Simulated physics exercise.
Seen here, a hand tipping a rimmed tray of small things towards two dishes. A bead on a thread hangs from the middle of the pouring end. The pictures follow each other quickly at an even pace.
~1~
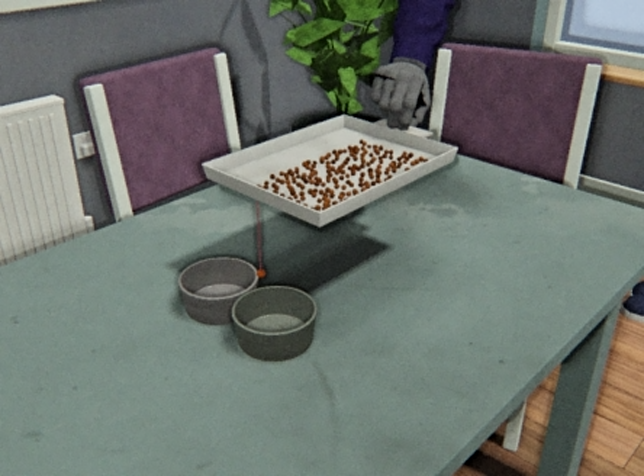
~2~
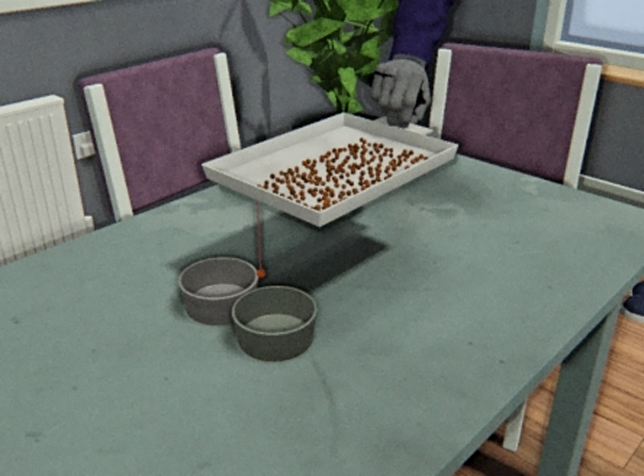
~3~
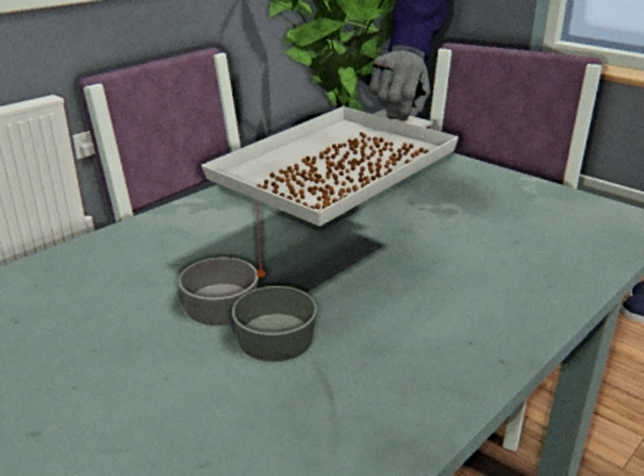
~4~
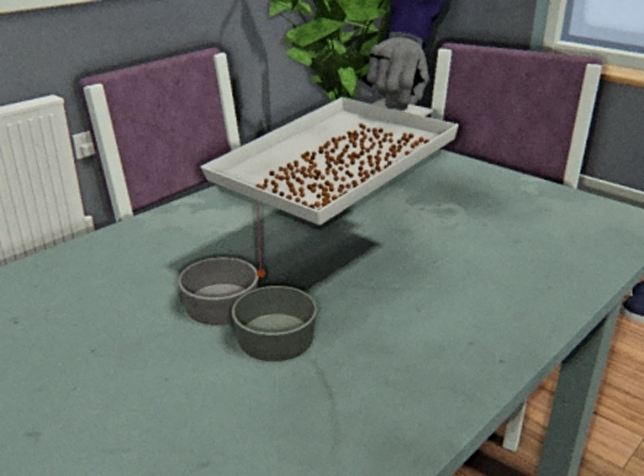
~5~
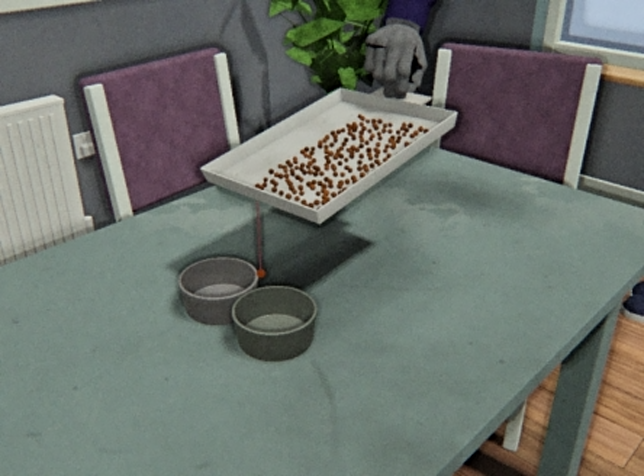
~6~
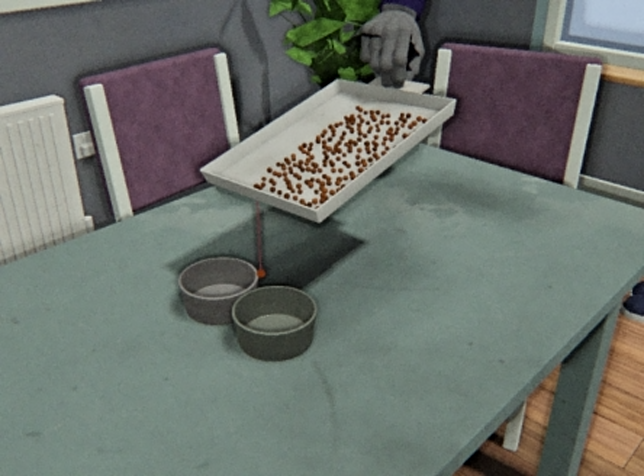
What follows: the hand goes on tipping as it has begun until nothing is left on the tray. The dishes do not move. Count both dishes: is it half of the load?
Together they catch over half.
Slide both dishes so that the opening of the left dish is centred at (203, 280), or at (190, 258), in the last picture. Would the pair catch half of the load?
First above a half, then the larger part.
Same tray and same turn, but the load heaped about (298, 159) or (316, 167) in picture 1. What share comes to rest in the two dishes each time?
The first gives 70 %, the second 70 %.
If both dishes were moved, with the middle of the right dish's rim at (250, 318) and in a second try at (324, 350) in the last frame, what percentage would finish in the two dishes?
In turn 80 and 20 in a hundred.
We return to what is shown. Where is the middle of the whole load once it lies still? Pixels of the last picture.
Around (213, 306).
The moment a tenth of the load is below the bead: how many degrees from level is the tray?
Near 105 degrees.
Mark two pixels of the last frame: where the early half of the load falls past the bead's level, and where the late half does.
Early half (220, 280), late half (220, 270).
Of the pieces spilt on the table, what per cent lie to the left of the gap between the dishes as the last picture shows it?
It comes to 100 per cent or so.
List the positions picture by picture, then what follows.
Corners of the pouring end (207, 164) and (320, 211), level; middle of the load (348, 176), cereal balls; left dish (189, 304); right dish (244, 339); bead on its thread (261, 273), in the first picture.
Corners of the pouring end (206, 164) and (320, 211), level; middle of the load (348, 175), in the second picture.
Corners of the pouring end (206, 165) and (319, 210), tipped barely, lowest at the left corner; middle of the load (348, 171), in the third picture.
Corners of the pouring end (205, 166) and (318, 209), tipped a little, lowest at the left corner; middle of the load (347, 166), in the fourth picture.
Corners of the pouring end (205, 168) and (317, 209), tipped a little, lowest at the left corner; middle of the load (346, 160), in the fifth picture.
Corners of the pouring end (204, 169) and (316, 208), tipped a little, lowest at the left corner; middle of the load (344, 155); left dish (189, 304); right dish (244, 339), in the sixth picture.
Just after the last frame, tray tipped steeply; almost all on the tray; just a few in the air.
A moment on, tray tipped right over; almost all on the tray; just a few in the right dish; just a few in the left dish; just a few outside both; about a tenth in the air.
Further on, tray tipped past a quarter turn; about a tenth in the right dish; roughly two thirds in the left dish; roughly a quarter outside both.
When it is over, tray tipped past a quarter turn; about a tenth in the right dish; roughly two thirds in the left dish; roughly a quarter outside both.
